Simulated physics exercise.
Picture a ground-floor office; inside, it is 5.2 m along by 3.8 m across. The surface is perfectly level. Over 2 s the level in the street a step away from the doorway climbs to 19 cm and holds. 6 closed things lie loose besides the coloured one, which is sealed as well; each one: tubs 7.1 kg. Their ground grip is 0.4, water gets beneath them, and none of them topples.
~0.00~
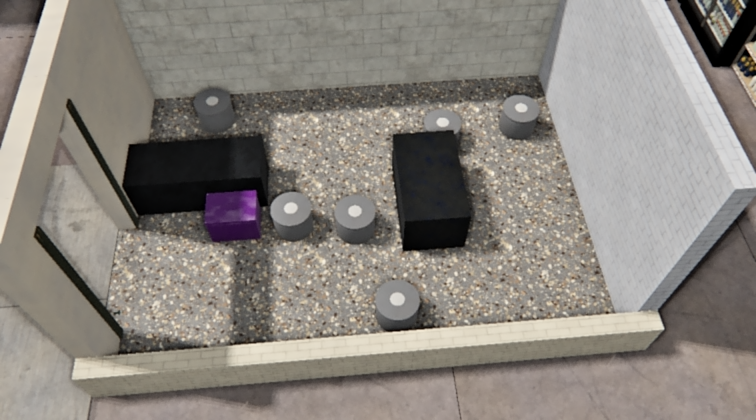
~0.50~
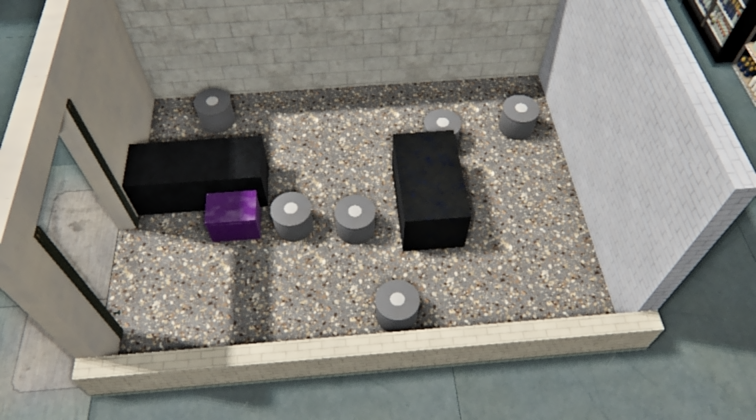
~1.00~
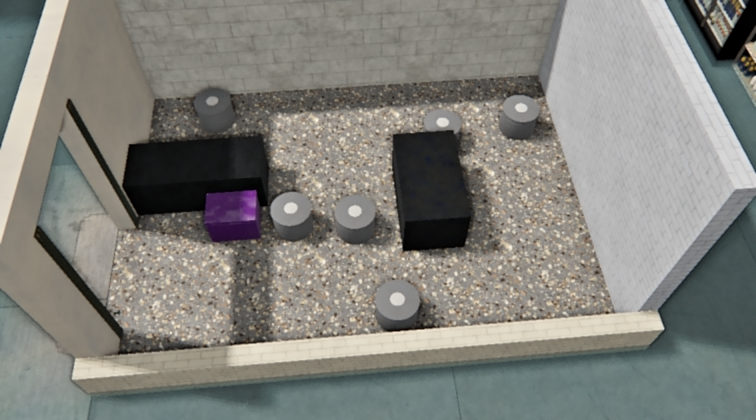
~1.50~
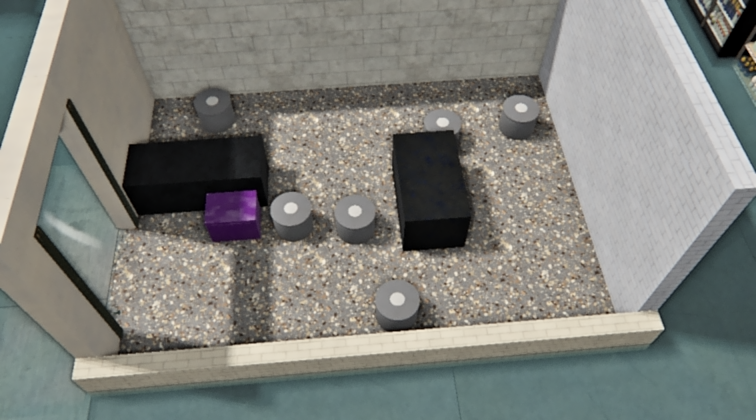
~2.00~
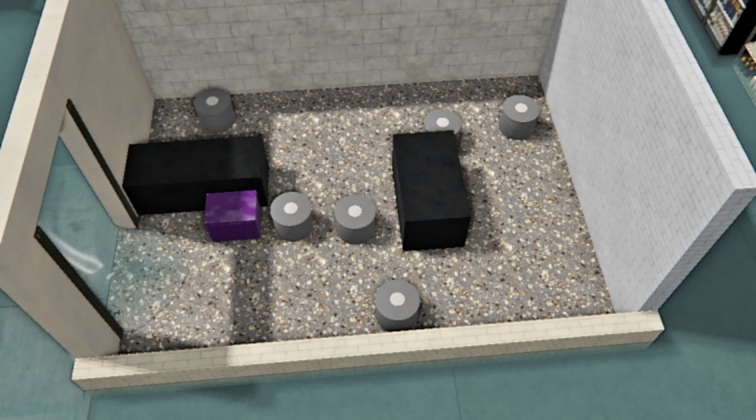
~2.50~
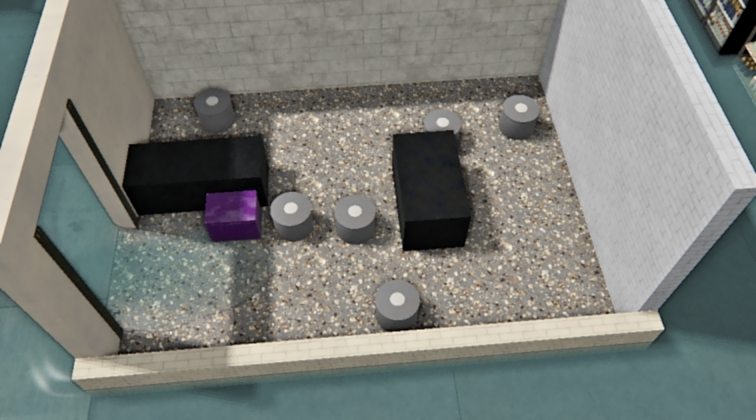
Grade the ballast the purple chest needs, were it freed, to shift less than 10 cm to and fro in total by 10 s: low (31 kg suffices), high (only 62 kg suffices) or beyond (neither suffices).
Grade: High.
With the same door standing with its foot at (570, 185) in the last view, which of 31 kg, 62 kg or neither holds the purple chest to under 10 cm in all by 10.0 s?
Under that change the small mass suffices.
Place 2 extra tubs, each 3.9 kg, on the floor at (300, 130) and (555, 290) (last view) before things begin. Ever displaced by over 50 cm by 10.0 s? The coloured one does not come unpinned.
In the order given, within the mark and then beyond the mark.
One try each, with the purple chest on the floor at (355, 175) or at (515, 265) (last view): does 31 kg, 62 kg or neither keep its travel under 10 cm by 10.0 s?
Result, try 1: Both pass; try 2: Both pass.
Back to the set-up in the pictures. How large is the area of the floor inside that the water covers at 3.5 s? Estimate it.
Flooded: Near 5.0 m2.
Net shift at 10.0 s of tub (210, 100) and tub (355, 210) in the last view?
Shifts: 0 cm / 30 cm.
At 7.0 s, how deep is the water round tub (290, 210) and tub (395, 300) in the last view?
About 3 and 13 cm.
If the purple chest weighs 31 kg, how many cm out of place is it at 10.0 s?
Around 40 centimetres out of place.
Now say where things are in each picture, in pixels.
The first frame shows the purple chest at (231, 207) rests on the ground; water covers 0.0 m2; 0 of 7 have shifted.
The second frame shows the purple chest at (231, 207), on the bottom; 0.0 m2 under water; 0 of 7 have shifted.
The third frame shows the purple chest at (231, 207), on the bottom; 0.0 m2 under water; 0 of 7 have shifted.
The fourth frame shows the purple chest at (231, 207), on the bottom; 0.0 m2 under water; 0 of 7 have shifted.
The fifth frame shows the purple chest at (231, 207), on the bottom; 0.5 m2 under water; 0 of 7 have shifted.
The sixth frame shows the purple chest at (231, 207), on the bottom; water covers 1.5 m2; 0 of 7 have shifted.
After 3.5 s the purple chest would be 9 cm from its start with 31 kg and 0 cm from its start with 62 kg; 9 cm of water round it then.
After 4.5 s the purple chest would be 40 cm from its start with 31 kg and 0 cm from its start with 62 kg; 8 cm of water round it then.
After 7.0 s the purple chest would be 42 cm from its start with 31 kg and 0 cm from its start with 62 kg; 7 cm of water round it then.
After 10.0 s the purple chest would be 42 cm from its start with 31 kg and 0 cm from its start with 62 kg; 8 cm of water round it then.
